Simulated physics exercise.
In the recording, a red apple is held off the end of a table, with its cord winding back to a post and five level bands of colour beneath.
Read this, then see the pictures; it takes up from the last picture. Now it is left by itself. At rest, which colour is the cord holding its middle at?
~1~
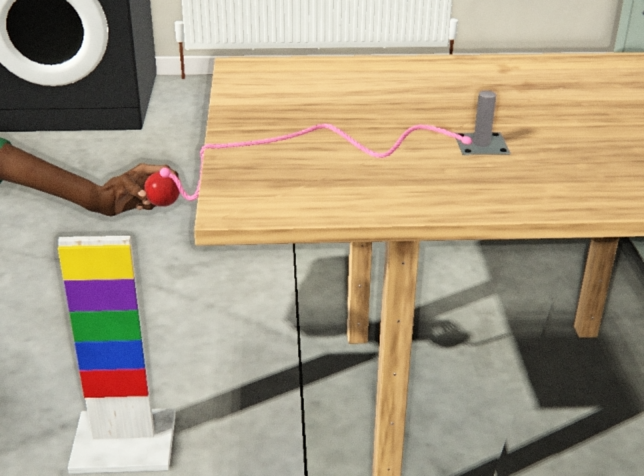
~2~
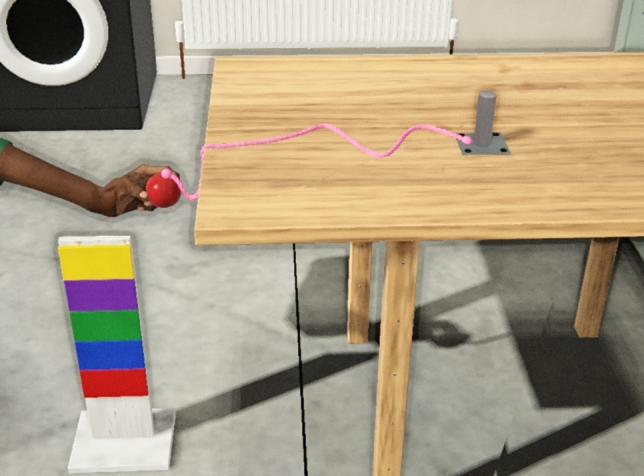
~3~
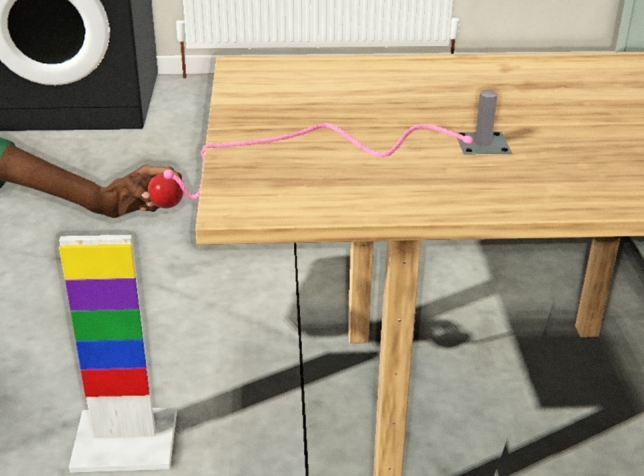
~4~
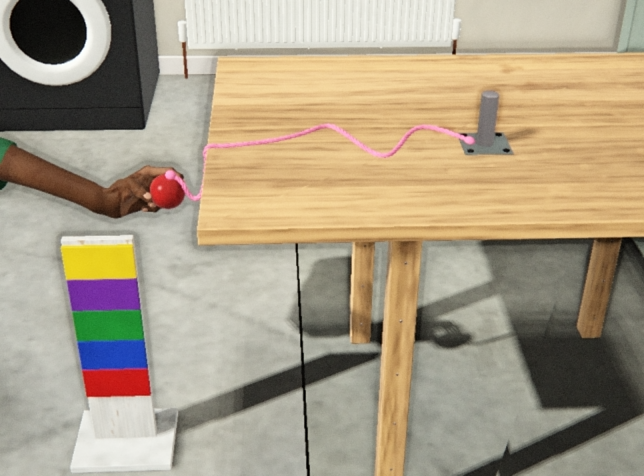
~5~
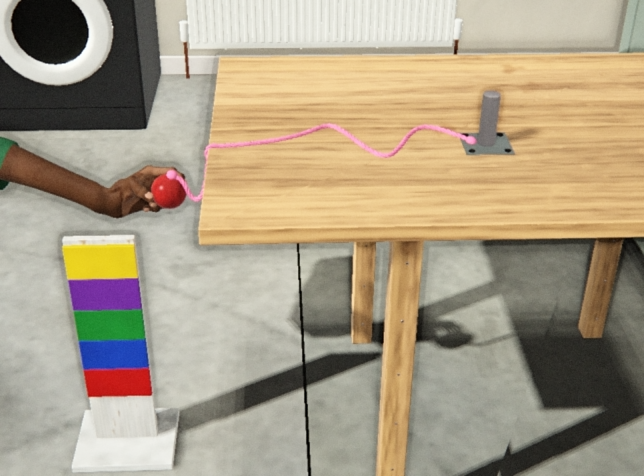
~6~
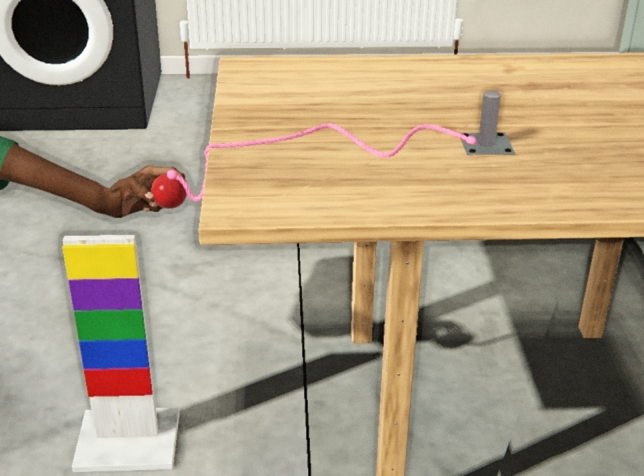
Green.
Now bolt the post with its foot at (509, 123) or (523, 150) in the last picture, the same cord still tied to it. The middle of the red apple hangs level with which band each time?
Going case by case, it's purple and then purple.
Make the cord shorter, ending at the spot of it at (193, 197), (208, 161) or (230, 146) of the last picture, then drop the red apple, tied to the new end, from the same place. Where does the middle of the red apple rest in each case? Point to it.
In turn, (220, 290) for the first, (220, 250) for the second and (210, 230) for the third.
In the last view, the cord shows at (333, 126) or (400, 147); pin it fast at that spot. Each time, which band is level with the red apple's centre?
Yellow, then purple.
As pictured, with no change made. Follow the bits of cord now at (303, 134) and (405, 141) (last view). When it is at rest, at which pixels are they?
They go to (212, 145) and to (374, 143).
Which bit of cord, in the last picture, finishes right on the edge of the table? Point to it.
The point at (298, 136).
Early on, apple near (234, 320); level with green.
Midway, apple near (209, 320); level with green.
Finally, apple near (219, 322); level with green. The cord holds its middle at green.
